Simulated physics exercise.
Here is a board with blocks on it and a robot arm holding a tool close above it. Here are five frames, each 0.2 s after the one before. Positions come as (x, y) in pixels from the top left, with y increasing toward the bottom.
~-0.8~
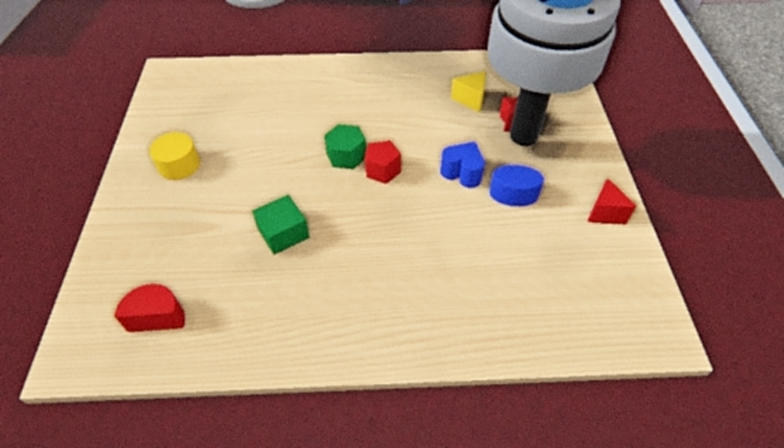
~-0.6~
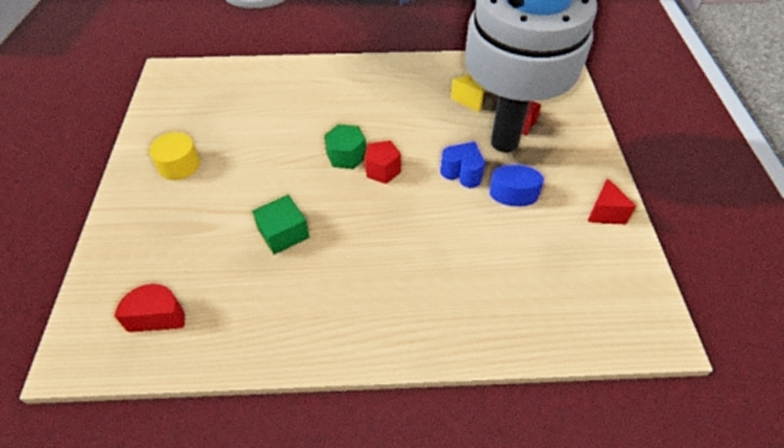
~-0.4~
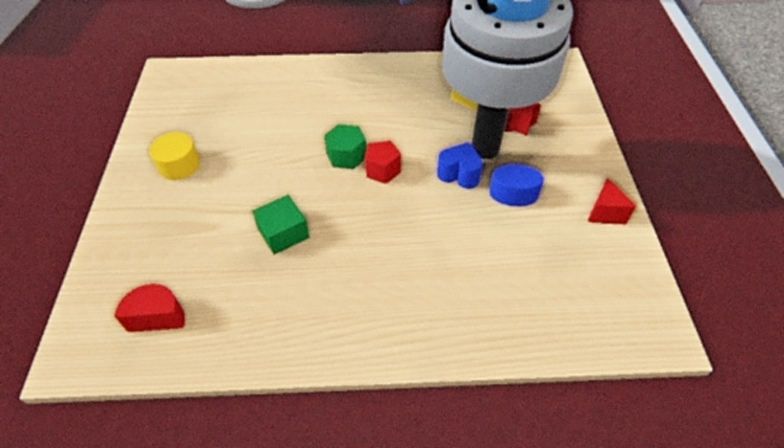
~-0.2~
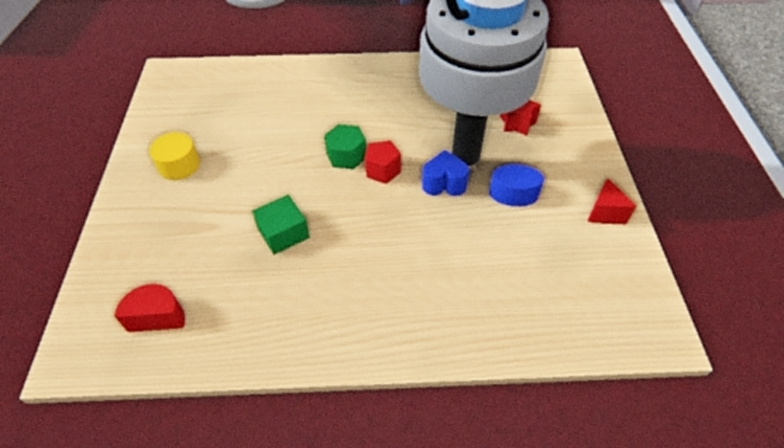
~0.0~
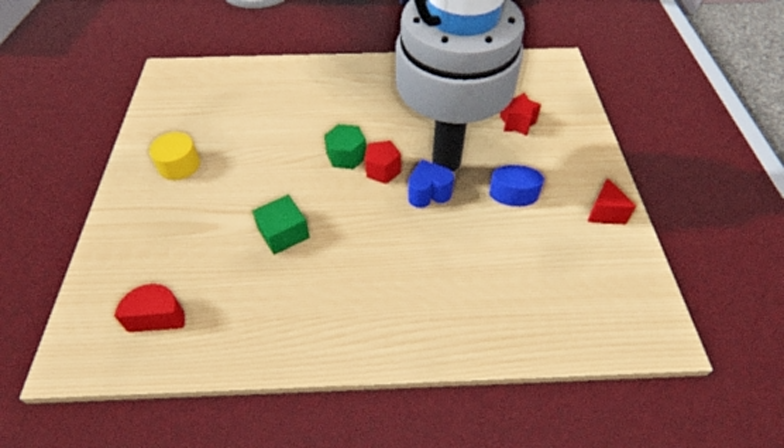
A robot arm with a dark, rod-like tool moves left and toward the viewer over a pale wooden board on a dark red surface, seen from above at an angle by a still camera. Green and red blocks sit near the middle, yellow ones toward the back and left, and blue ones right of centre. The tool reaches the blue heart and pushes it left and slightly nearer, while the other blocks stay put.
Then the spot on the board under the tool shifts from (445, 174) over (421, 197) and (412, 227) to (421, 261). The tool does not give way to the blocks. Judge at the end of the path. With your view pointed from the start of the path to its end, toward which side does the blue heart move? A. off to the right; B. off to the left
Choice A: Off to the right.
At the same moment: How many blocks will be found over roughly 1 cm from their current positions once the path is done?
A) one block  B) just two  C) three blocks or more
Answer: A.
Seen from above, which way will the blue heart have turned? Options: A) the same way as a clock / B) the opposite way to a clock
That would be A.
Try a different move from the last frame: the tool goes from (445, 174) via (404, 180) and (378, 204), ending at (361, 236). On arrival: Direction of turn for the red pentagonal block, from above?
From above, it turns clockwise.
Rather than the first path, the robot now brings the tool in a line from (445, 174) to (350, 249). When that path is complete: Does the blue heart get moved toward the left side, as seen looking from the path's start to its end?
I believe so.
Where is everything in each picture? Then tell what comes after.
In the first frame, lower end of the tool (524, 138), tops of blocks, red pentagonal block (382, 152), blue heart (465, 154).
In the second frame, tool (504, 144), blocks as before.
In the third frame, tool (485, 151), blue heart (462, 156).
In the fourth frame, tool (466, 157), blue heart (446, 165).
In the fifth frame, tool (446, 164), red pentagonal block (382, 152), blue heart (430, 175).
What follows on the original path. One third of the way, tool (422, 186); blue heart (404, 199).
Two thirds of the way, tool (412, 217); blue heart (384, 225), turned 35° clockwise.
At the end, tool (422, 251); red pentagonal block not moved; blue heart (380, 230), turned 45° clockwise.
